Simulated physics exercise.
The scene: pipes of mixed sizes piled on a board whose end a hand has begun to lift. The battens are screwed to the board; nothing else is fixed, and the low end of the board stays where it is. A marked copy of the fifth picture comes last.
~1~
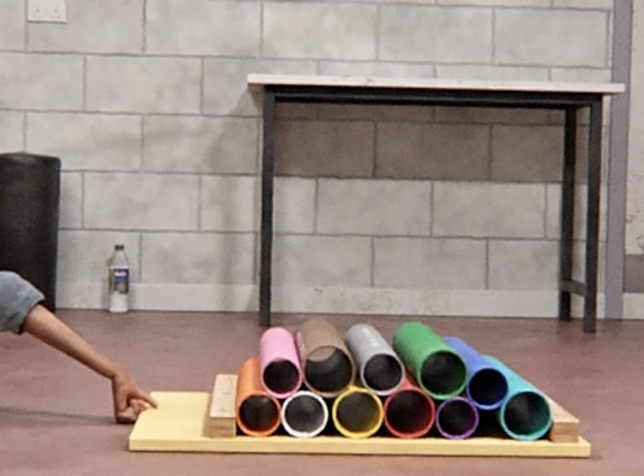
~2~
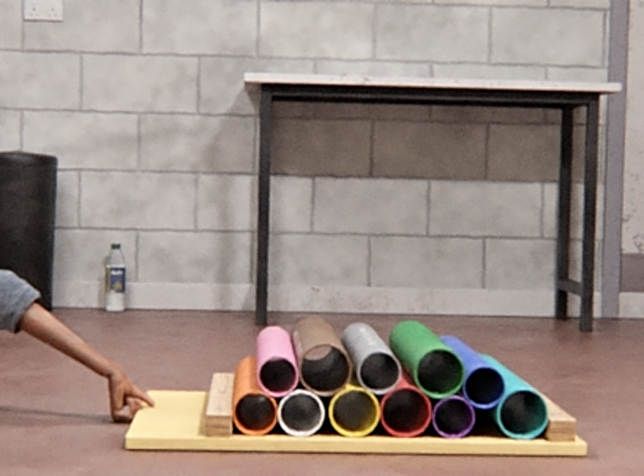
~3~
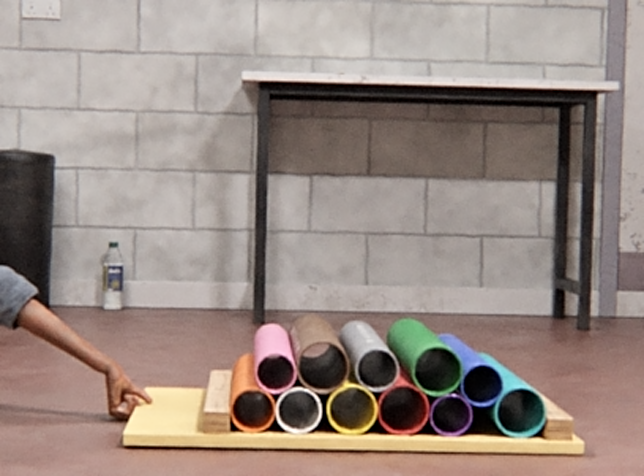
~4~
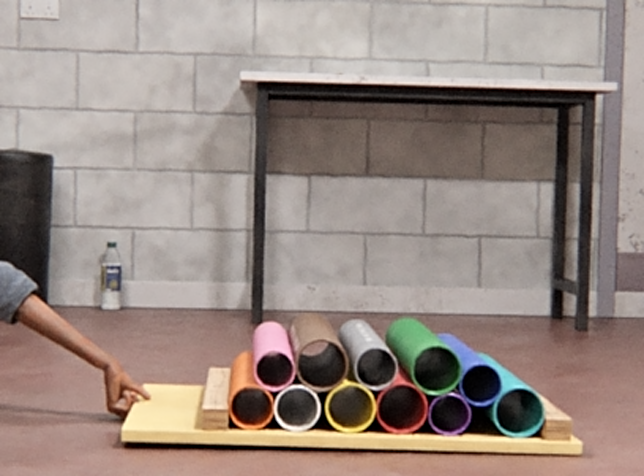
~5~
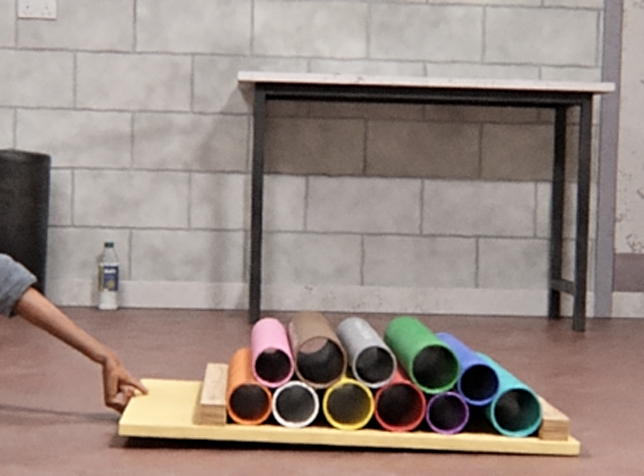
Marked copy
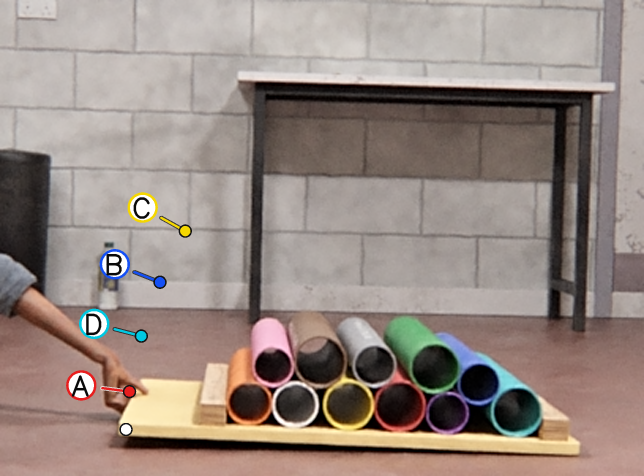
At first, a hand grips the left end of a yellow board lying on the floor, with colourful pipes stacked in two rows between wooden battens. The hand then raises that end slightly, tilting the board a little, while the pipes stay nested together in their pile.
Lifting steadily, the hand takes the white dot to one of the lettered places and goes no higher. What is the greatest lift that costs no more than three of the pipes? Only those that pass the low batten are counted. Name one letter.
Raise it to C.
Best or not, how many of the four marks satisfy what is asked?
Four of them.
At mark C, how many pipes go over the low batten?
At C the number is two.
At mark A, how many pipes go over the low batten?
With A, none.
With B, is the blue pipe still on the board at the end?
The blue pipe: No.
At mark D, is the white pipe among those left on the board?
Yes, with D.
On the copy, A at (129, 392); B at (160, 282); C at (185, 231); D at (141, 336); the white dot at (126, 429).
On C. First, board at 16°.
Then, board at 28°.
Finally, board at 28°, two over the low batten (green, blue).
By contrast, A none over the low batten; B two over the low batten (green, blue); D one over the low batten (blue).
